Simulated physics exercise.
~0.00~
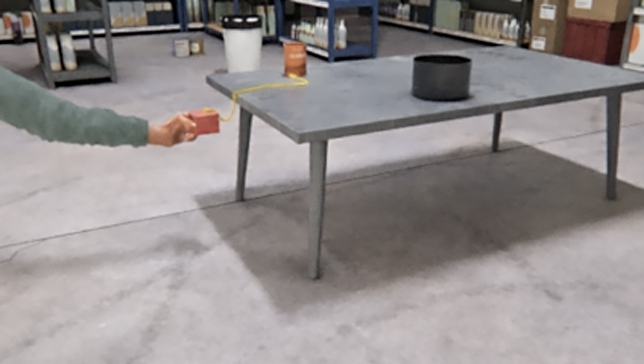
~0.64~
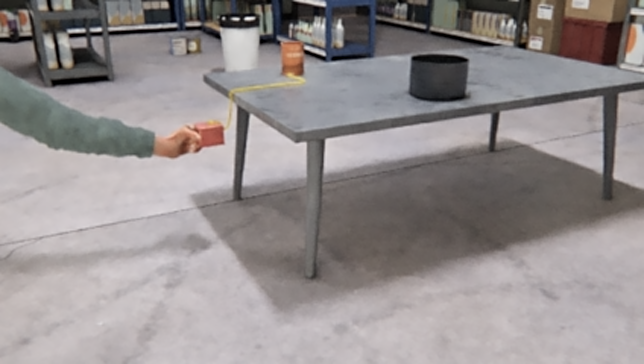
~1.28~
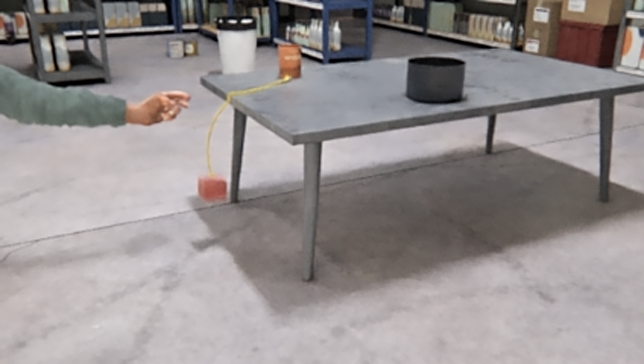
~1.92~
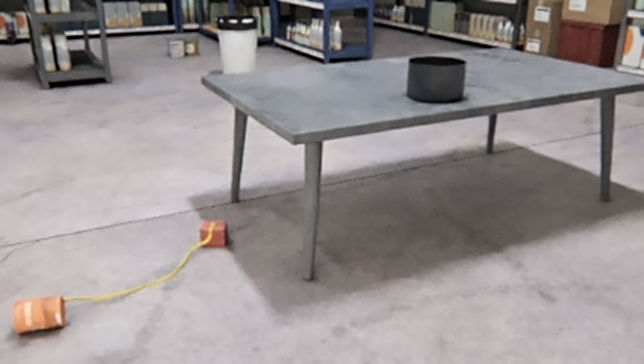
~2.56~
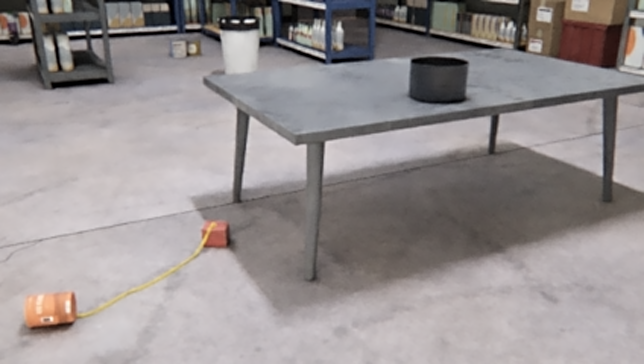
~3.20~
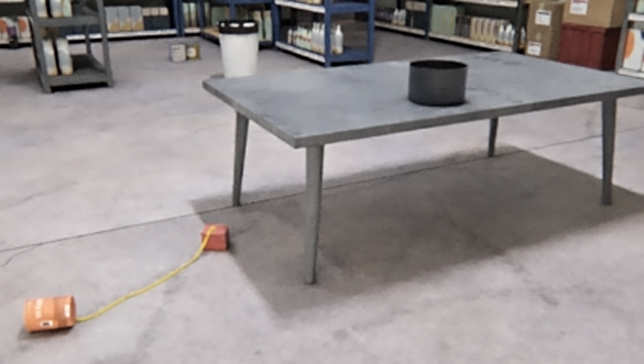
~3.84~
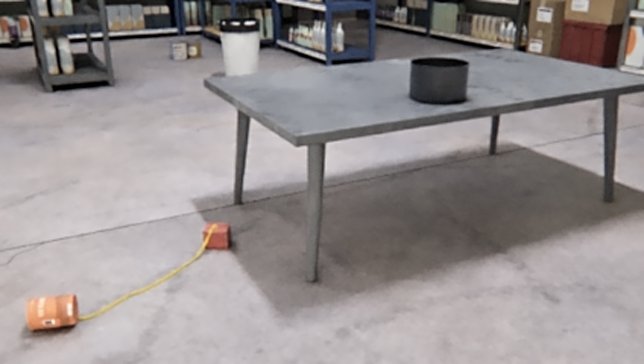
A hand in a green sleeve reaches in from the left, lowering a red block past the left end of a grey table on a concrete floor, seen from slightly above in a room lined with stocked shelves. A yellow string runs from the block to an orange cup near the table's edge, with a black pot standing farther right. The hand lets go and draws back, and the block drops, tugging the cup along. The block lands on the floor, and the cup goes over the edge. The cup ends on its side at lower left, still tied to the block, while the pot stays put.
